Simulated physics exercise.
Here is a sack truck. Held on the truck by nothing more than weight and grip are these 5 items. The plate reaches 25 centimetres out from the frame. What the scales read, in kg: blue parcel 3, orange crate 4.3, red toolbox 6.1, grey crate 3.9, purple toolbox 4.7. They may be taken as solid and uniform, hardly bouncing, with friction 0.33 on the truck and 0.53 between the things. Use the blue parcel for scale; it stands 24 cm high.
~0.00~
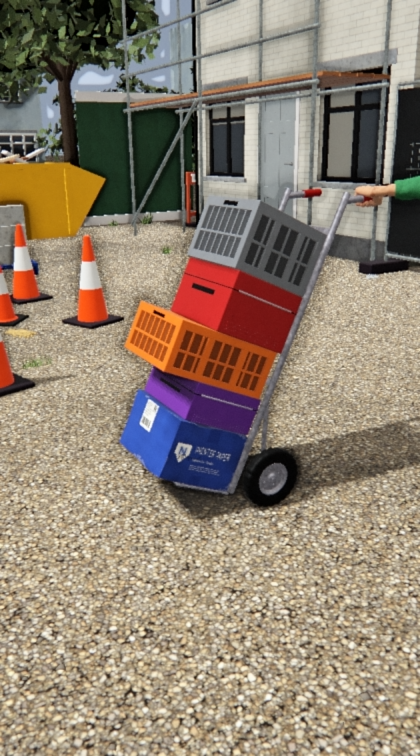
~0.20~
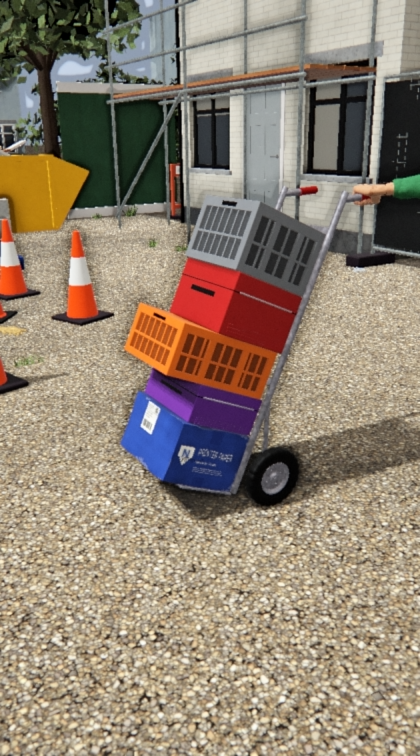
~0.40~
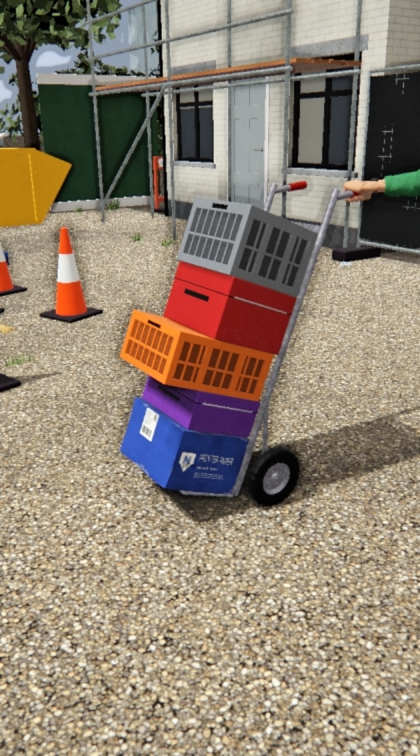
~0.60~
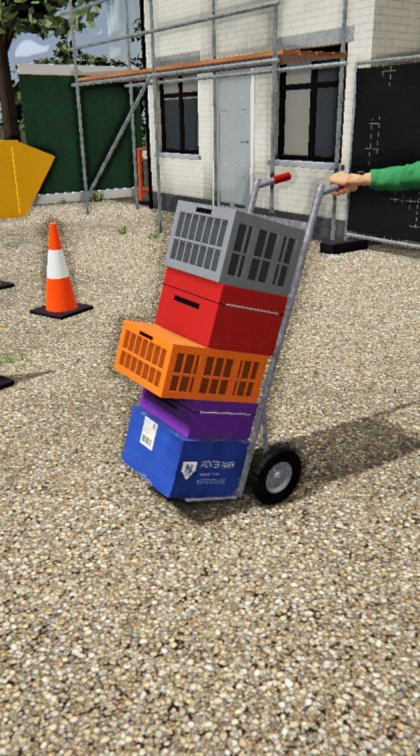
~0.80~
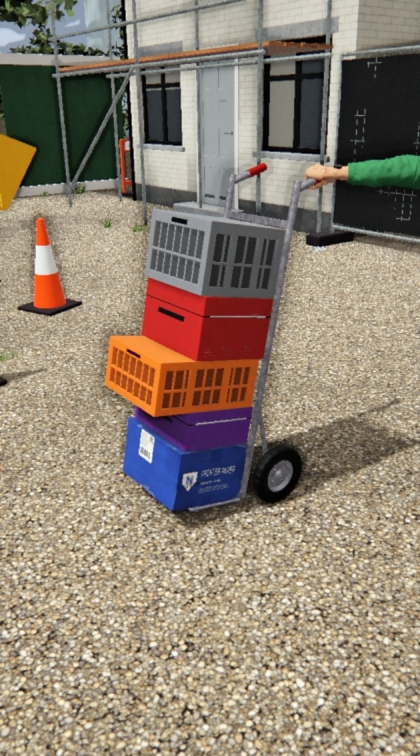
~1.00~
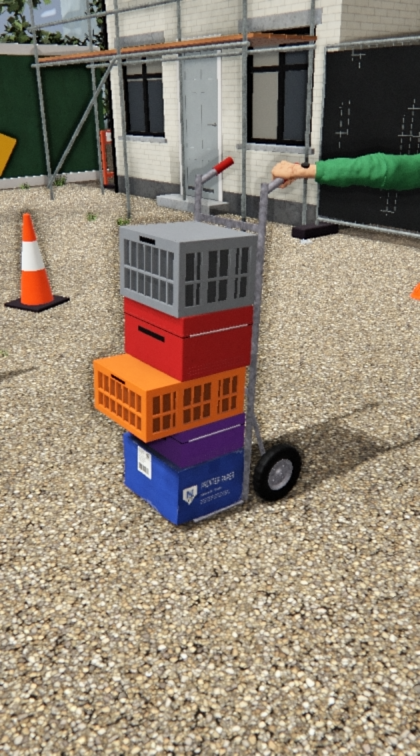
On a gravelly building site, a hand in a green sleeve gripped a sack truck stacked with colourful boxes and crates and gradually raised it from a backward lean to nearly upright.
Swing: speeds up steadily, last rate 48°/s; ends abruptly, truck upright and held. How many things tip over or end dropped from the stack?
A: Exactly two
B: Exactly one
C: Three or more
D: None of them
D.
By 1.30 s, truck upright; orange crate rocked 6° off its seat near (153, 399); blue parcel rocked 6° off its seat near (180, 471); grey crate rocked 6° off its seat.
By 1.70 s, truck upright; orange crate rocked 11° off its seat near (144, 402); blue parcel rocked 11° off its seat near (177, 470); grey crate rocked 11° off its seat.
By 2.20 s, truck upright; orange crate 2 cm from its spot near (161, 396); grey crate 3 cm from its spot; red toolbox 2 cm from its spot.
When it is over (2.7 s), all 5 within 10 cm of the start. In the last view, blue parcel near (183, 471), orange crate near (164, 394).
